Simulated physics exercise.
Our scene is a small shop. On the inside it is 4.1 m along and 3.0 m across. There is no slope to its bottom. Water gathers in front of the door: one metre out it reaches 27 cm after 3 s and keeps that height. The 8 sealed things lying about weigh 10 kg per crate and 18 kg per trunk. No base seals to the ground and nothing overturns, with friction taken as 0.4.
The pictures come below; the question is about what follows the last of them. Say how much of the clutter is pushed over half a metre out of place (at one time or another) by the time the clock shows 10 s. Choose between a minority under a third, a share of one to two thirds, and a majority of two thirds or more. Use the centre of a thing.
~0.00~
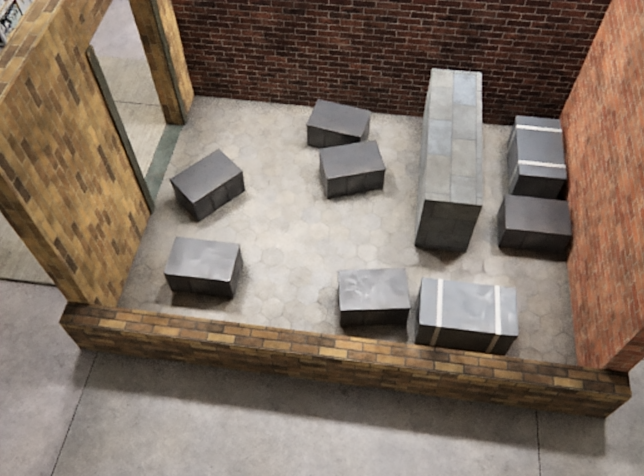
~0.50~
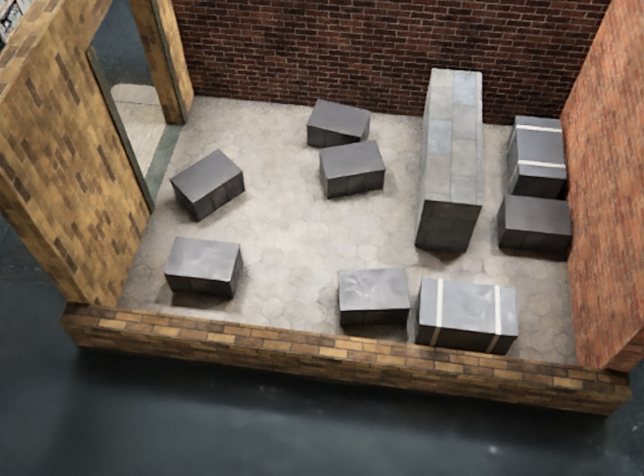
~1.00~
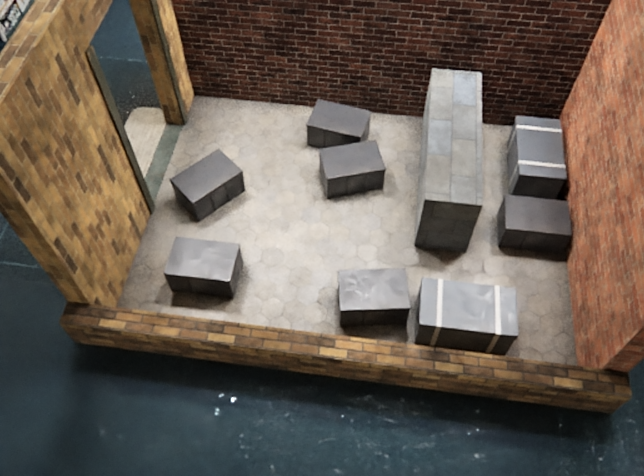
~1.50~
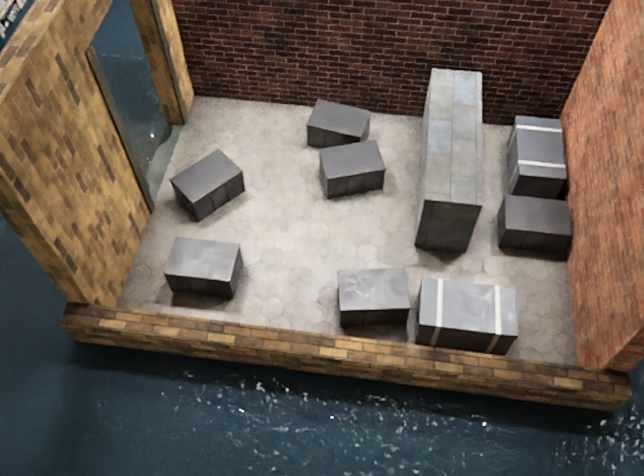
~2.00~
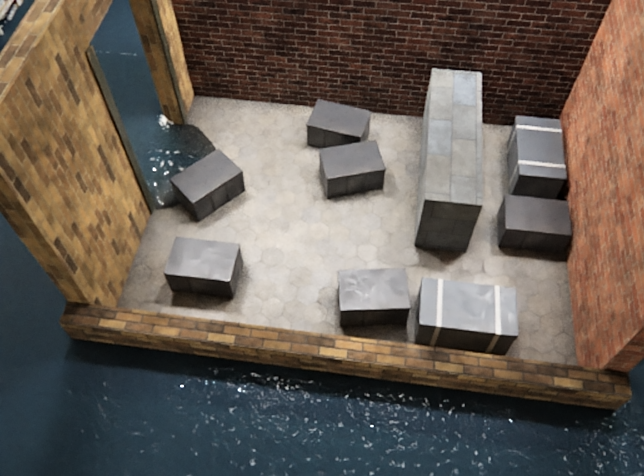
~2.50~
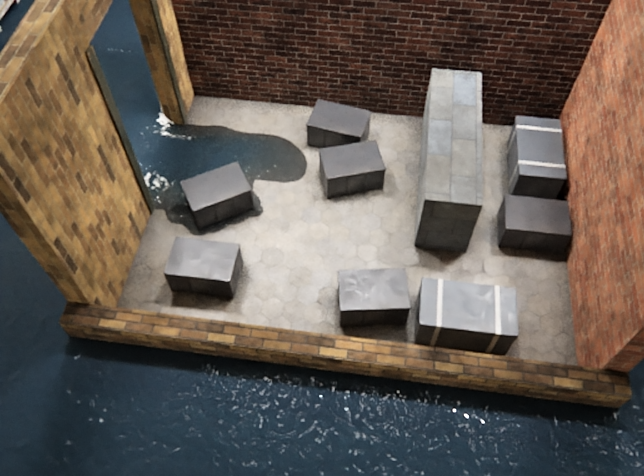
A majority of two thirds or more.
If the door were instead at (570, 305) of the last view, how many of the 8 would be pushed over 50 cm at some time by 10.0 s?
Then 7.
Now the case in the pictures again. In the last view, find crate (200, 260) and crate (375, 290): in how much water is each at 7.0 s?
Around 4 cm and 14 cm.
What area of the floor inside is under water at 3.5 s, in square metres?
About 4.5 m2.
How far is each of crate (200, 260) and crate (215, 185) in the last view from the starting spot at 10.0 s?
Net displacement, in order: 100 cm; 80 cm.
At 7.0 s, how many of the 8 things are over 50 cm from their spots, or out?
The number I get is 4.
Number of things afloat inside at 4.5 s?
2.
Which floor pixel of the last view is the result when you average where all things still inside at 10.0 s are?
Centre of the remaining things: Roughly (407, 214).
After 3.5 s 1 of 8 are over 50 cm from their spots; 0 afloat.
After 4.5 s 2 of 8 are over 50 cm from their spots; 2 afloat.
After 7.0 s 4 of 8 are over 50 cm from their spots; 5 afloat.
After 10.0 s 5 of 8 are over 50 cm from their spots, and 7 have been at some point; 8 afloat.
